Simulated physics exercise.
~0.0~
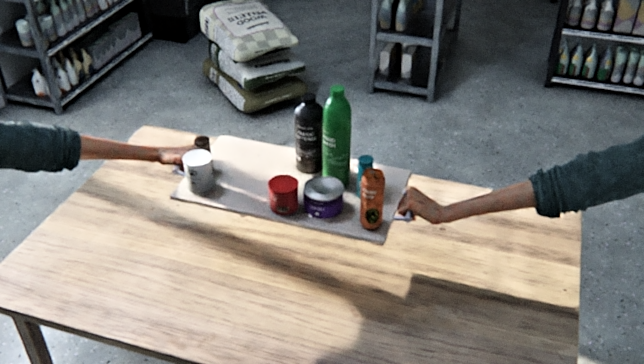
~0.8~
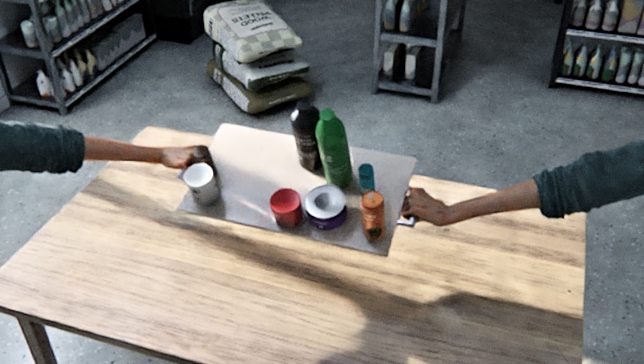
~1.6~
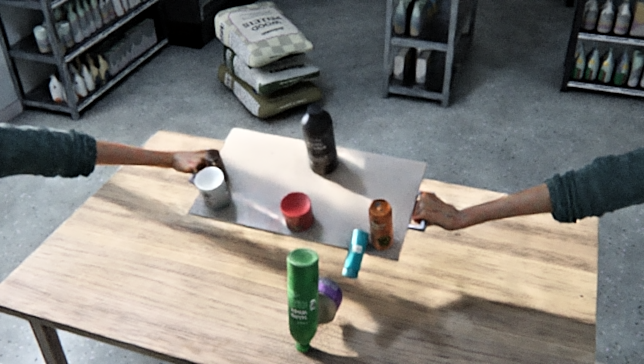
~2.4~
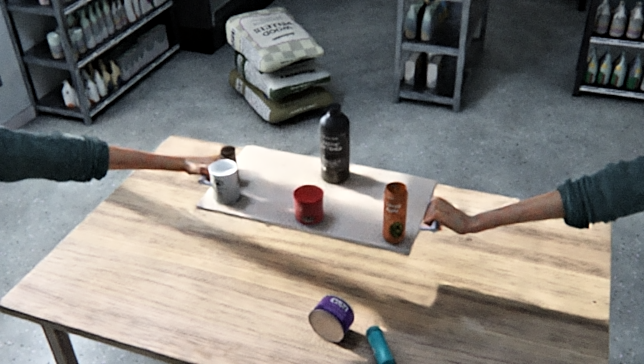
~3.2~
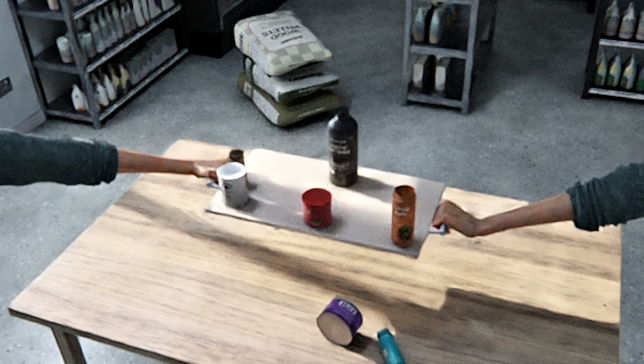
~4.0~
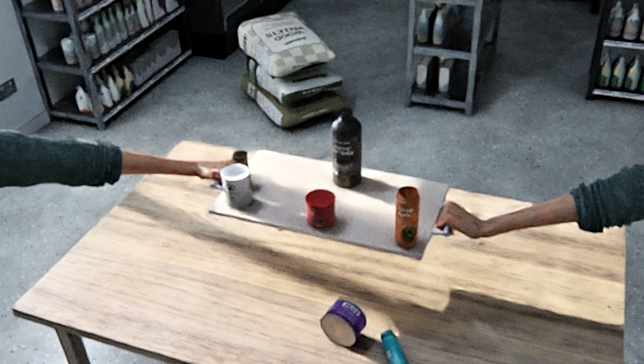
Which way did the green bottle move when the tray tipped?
The green bottle moved down, going over the near edge of the tray and turning upside down as it fell.
